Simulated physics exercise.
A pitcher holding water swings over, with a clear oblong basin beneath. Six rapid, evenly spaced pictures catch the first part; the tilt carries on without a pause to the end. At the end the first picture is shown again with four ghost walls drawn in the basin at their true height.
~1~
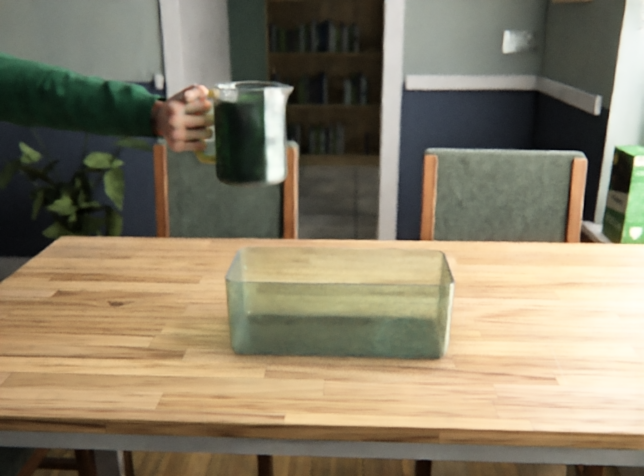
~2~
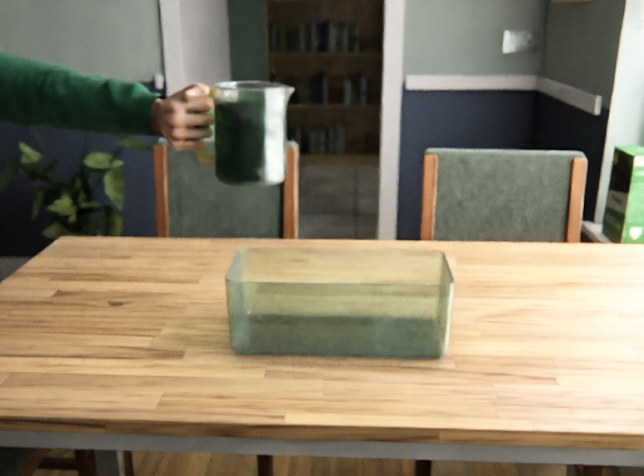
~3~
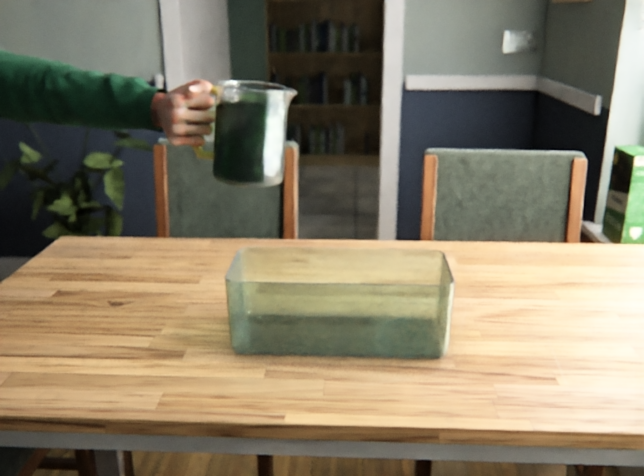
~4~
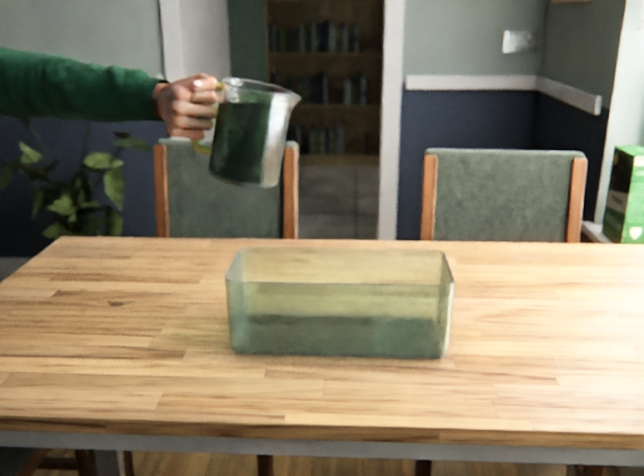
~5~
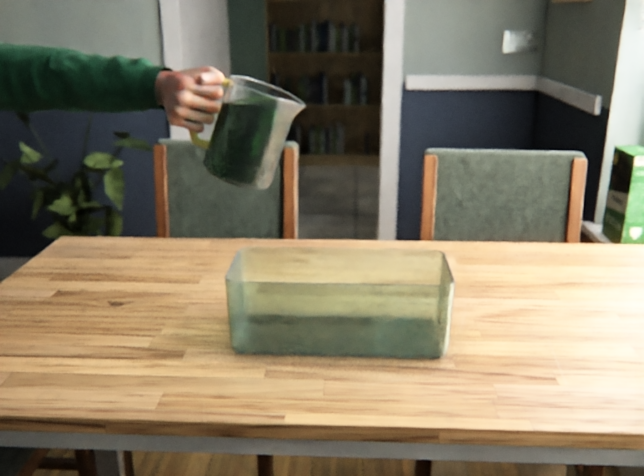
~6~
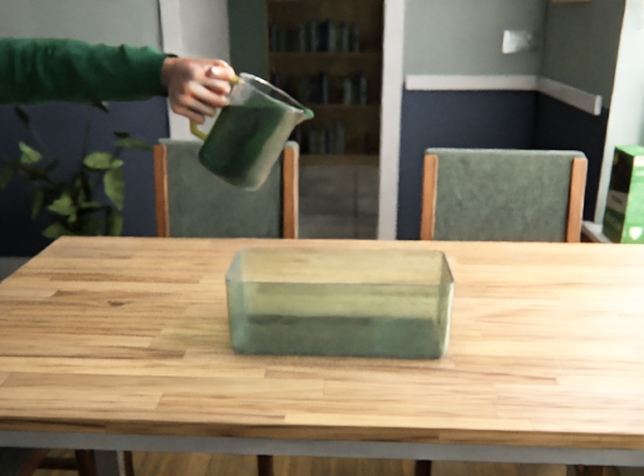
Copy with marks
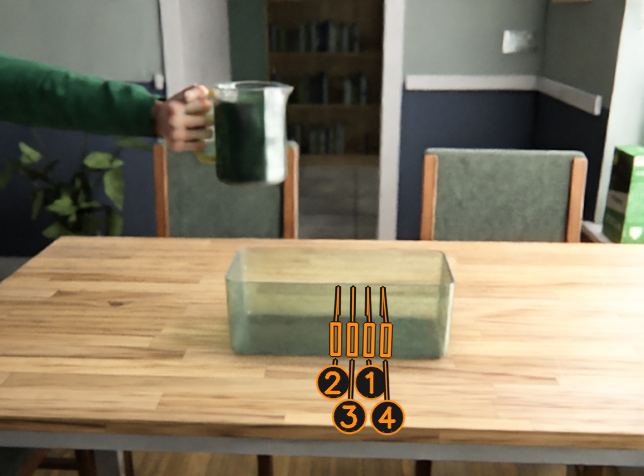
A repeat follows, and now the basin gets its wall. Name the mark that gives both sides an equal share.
The best slot is 1.
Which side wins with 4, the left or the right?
More ends on the left.
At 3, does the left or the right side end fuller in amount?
The right one.
In orange, 1 at (368, 361); 2 at (335, 360); 3 at (352, 360); 4 at (385, 361).
If 1 is chosen, about 43 % ends left of the wall and 55 % right of it; 3 % is lost outside.
If 2 is chosen, about 4 % ends left of the wall and 93 % right of it.
If 3 is chosen, about 12 % ends left of the wall and 86 % right of it.
If 4 is chosen, about 91 % ends left of the wall and 4 % right of it; 5 % is lost outside.
